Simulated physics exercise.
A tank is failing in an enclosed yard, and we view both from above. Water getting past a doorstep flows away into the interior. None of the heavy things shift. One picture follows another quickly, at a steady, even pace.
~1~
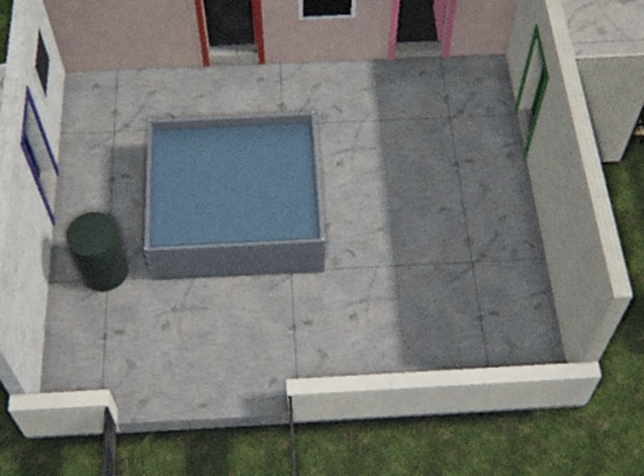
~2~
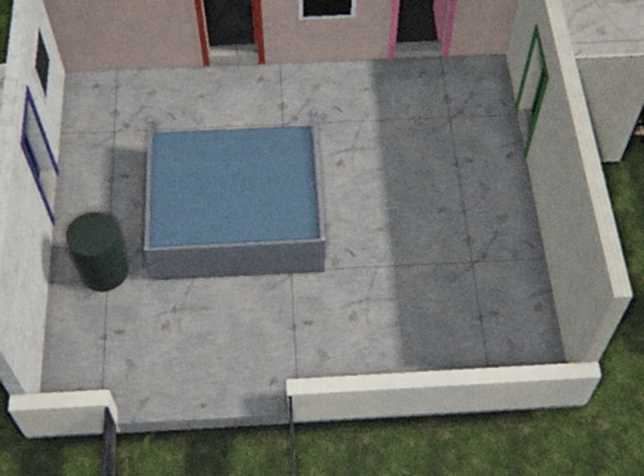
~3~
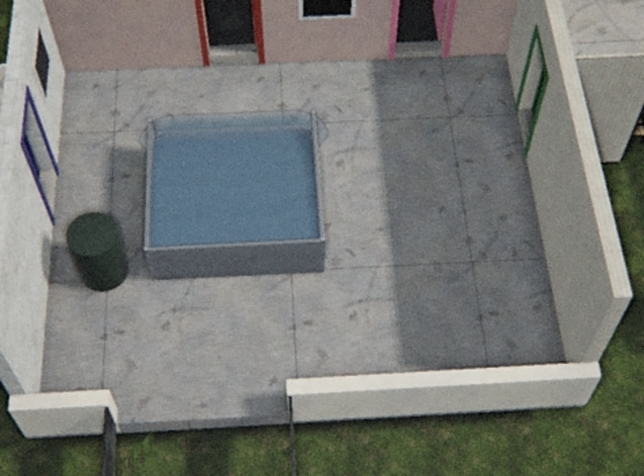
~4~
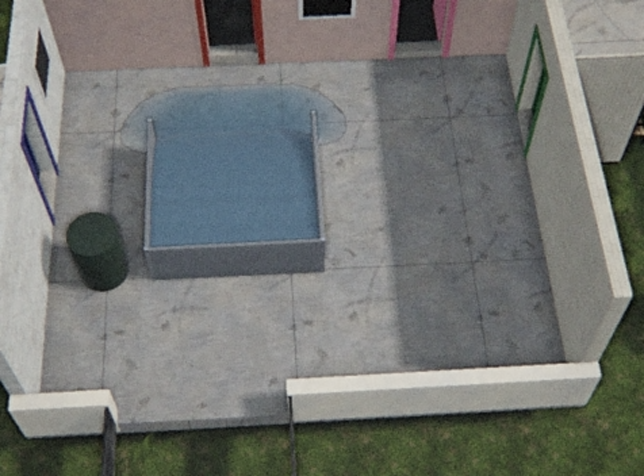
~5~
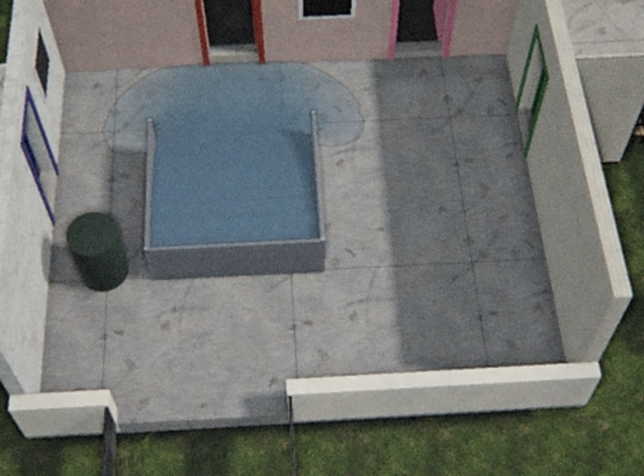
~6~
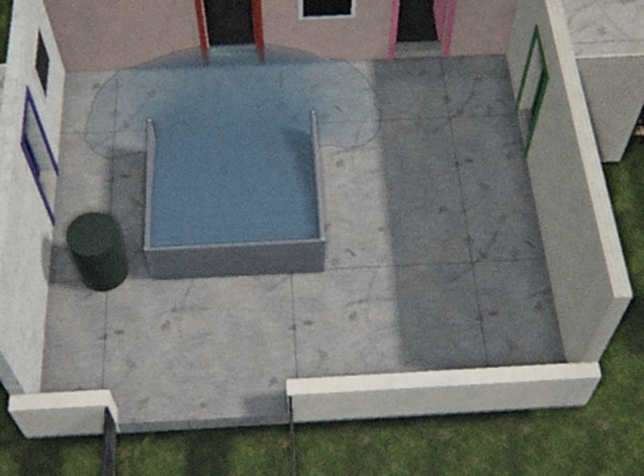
Water pours out through the far side of a square, low-walled tank in an enclosed yard, spreading in a widening rounded sheet across the paving toward the pink wall and its red-framed doorway, while the dark green cylinder stays still.
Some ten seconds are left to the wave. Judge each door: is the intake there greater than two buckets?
The red door ends up over two buckets; the pink door ends up within two buckets; the green door ends up over two buckets; the blue door ends up within two buckets.
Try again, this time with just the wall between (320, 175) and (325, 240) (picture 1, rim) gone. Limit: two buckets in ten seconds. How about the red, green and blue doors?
Red door: Below the limit; green door: Above the limit; blue door: Below the limit.
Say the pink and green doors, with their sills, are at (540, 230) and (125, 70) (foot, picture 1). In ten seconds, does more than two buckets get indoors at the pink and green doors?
Note - pink door undershoots, green door overshoots.
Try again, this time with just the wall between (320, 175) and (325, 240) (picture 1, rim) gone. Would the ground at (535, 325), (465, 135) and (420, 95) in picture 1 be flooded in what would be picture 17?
Taking the spots in turn: Swamped, swamped and untouched.
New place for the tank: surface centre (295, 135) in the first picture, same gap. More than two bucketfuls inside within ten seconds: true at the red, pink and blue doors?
My answer is that the red door ends up above, the pink door ends up above and the blue door ends up beneath.
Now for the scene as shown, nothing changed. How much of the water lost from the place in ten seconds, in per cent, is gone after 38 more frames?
Close to 55 per cent, I'd say.
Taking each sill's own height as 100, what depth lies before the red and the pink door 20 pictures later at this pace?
First around 100 percent, second around 80 percent.
A moment on, water covers 25 % of the floor; the red door far over two buckets in, the pink door wet at the sill, nothing in, the green door not reached, the blue door not reached.
Next, water covers 30 % of the floor; the red door far over two buckets in, the pink door wet at the sill, nothing in, the green door not reached, the blue door not reached.
Then, water covers 55 % of the floor; the red door far over two buckets in, the pink door wet at the sill, nothing in, the green door over two buckets in, the blue door wet at the sill, nothing in.
Later, water covers 80 % of the floor; the red door far over two buckets in, the pink door wet at the sill, nothing in, the green door far over two buckets in, the blue door wet at the sill, nothing in.
In the end, water covers 95 % of the floor; the red door far over two buckets in, the pink door wet at the sill, nothing in, the green door far over two buckets in, the blue door wet at the sill, nothing in.
